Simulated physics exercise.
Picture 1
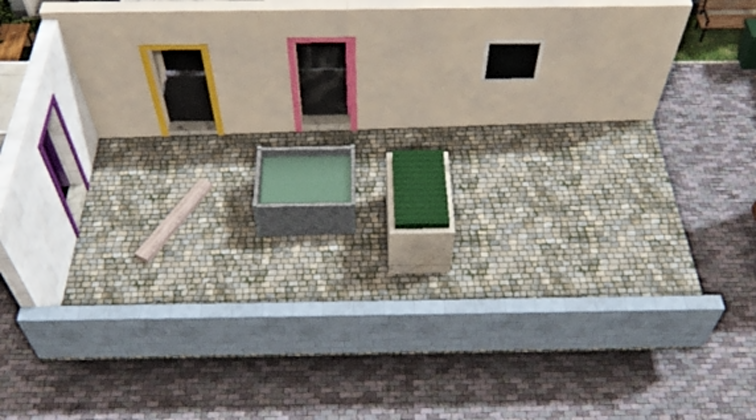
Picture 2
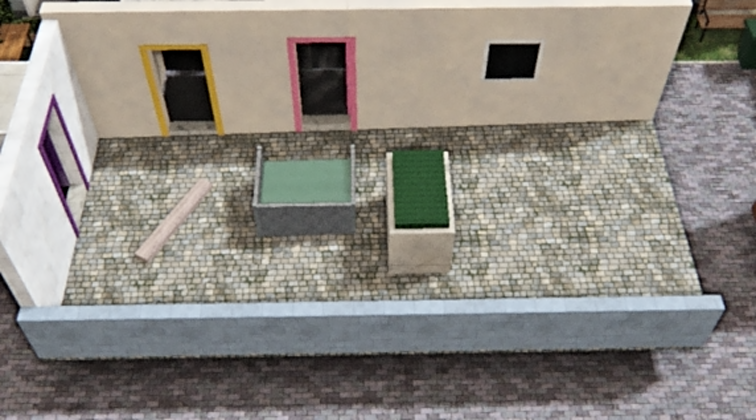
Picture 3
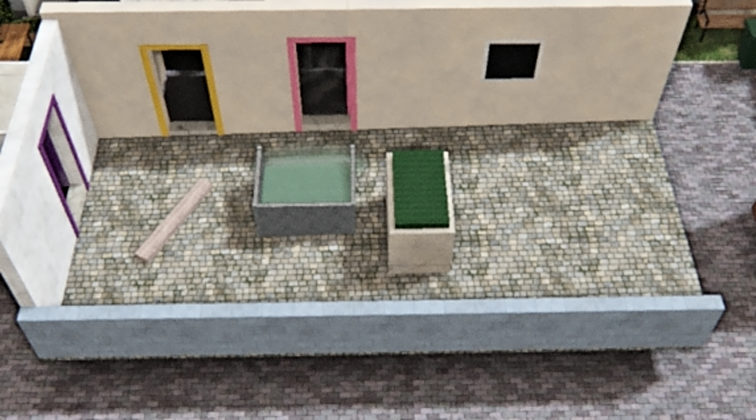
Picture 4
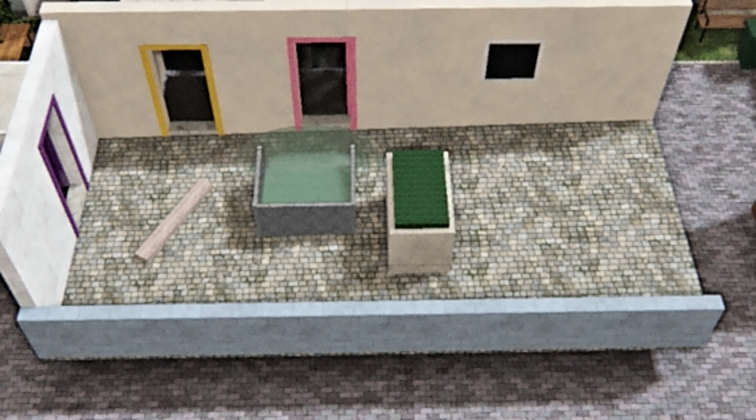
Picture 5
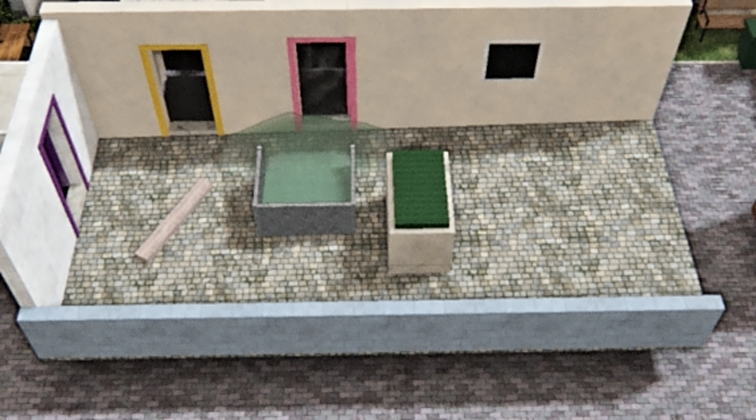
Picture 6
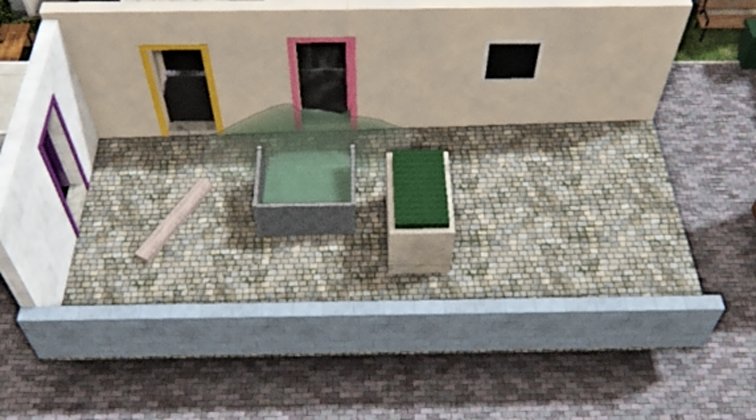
Greenish water poured out of the far side of an open gray tank in a walled, cobbled yard, then spread in a widening sheet toward the back wall with the yellow- and pink-framed doorways.
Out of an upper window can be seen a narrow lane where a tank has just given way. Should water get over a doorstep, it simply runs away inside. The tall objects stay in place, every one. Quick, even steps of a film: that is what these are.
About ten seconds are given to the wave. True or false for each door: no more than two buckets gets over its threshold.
The pink door - false; the yellow door - true; the purple door - true.
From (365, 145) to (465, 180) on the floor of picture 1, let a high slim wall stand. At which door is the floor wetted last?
I'd name the door marked purple.
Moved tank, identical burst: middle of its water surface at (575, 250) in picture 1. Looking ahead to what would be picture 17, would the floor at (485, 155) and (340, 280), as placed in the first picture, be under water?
I'd say watered for the first and spared for the second.
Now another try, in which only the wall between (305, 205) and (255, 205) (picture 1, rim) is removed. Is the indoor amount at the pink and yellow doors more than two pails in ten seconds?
One by one: Pink door ends up below; yellow door ends up below.
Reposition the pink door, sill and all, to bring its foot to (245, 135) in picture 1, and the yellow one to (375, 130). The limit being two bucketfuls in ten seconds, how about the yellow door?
Outcome for the yellow door: Exceeded.
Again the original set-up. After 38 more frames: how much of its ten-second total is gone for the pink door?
Around 100 in a hundred.
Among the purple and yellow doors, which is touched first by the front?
From the pictures, my answer is the one in yellow.
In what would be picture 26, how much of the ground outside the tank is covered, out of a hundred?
It works out to about 50 in a hundred.
A moment on, water covers 15 % of the floor; the pink door far over two buckets in, the yellow door wet at the sill, nothing in, the purple door not reached.
Next, water covers 30 % of the floor; the pink door far over two buckets in, the yellow door wet at the sill, nothing in, the purple door wet at the sill, nothing in.
Then, water covers 50 % of the floor; the pink door far over two buckets in, the yellow door wet at the sill, nothing in, the purple door wet at the sill, nothing in.
Later, water covers 65 % of the floor; the pink door far over two buckets in, the yellow door wet at the sill, nothing in, the purple door wet at the sill, nothing in.
In the end, water covers 60 % of the floor; the pink door far over two buckets in, the yellow door wet at the sill, nothing in, the purple door wet at the sill, nothing in.
